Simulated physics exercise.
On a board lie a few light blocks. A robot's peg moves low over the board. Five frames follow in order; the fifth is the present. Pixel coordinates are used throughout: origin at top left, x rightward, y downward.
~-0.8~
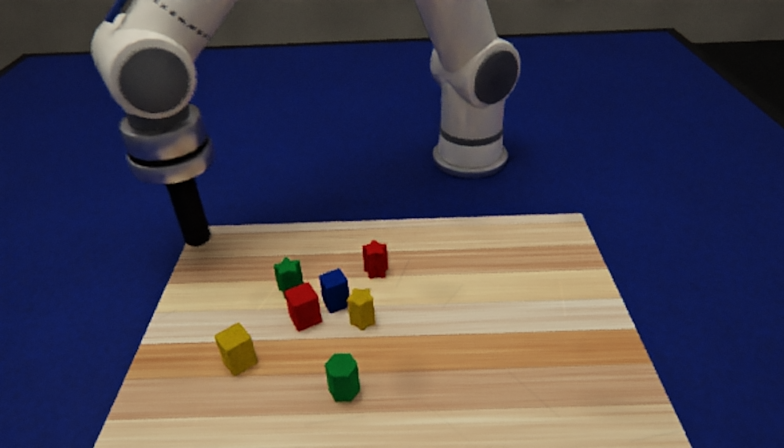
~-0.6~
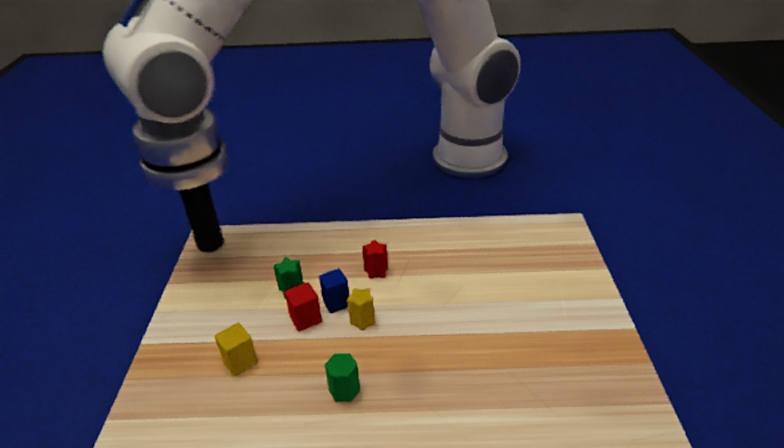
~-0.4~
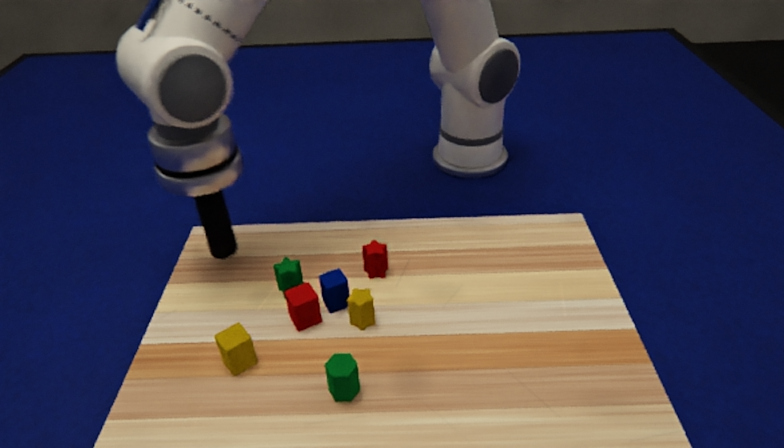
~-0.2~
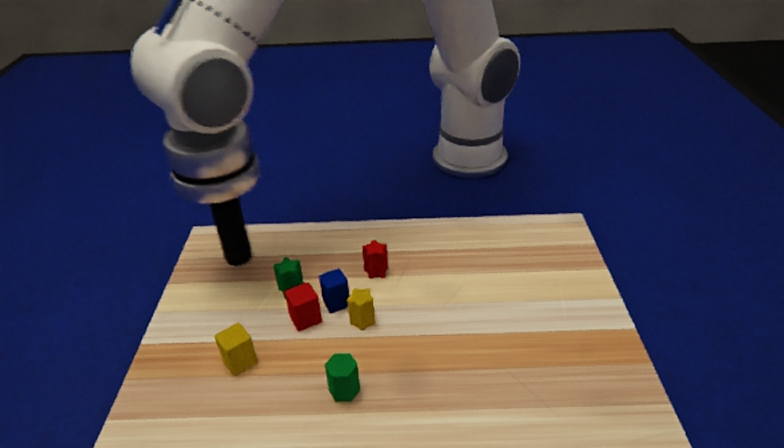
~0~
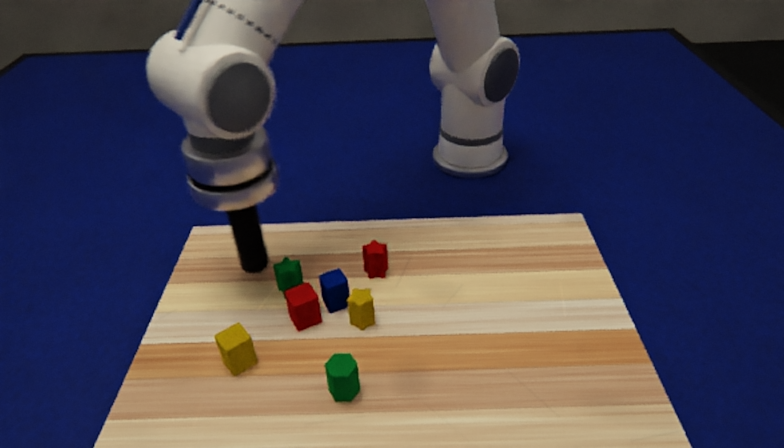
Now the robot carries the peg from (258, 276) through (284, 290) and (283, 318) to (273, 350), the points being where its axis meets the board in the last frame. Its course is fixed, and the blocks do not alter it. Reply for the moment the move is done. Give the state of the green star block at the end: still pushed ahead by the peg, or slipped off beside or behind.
The green star block is left behind or beside.
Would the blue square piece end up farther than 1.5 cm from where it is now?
No, that is not how it ends up.
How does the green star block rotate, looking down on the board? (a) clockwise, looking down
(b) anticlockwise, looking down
Letter b.
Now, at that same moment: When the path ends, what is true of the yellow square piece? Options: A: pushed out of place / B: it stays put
My answer is option B.
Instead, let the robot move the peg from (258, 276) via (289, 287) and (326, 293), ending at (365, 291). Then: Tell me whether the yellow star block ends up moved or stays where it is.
It is shifted.
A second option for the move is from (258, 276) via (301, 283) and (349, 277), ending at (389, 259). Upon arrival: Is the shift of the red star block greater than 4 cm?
I'd say yes.
The first path, step by step. One third of the way, peg at (282, 280); green star block at (300, 273), turned 15° anticlockwise.
Two thirds of the way, peg at (281, 307); green star block at (307, 279), turned 50° anticlockwise; red square piece at (307, 300), turned 20° clockwise.
At the end, peg at (270, 339); yellow square piece in place; green star block at (307, 279), turned 50° anticlockwise; red square piece at (307, 300), turned 20° clockwise; blue square piece in place.
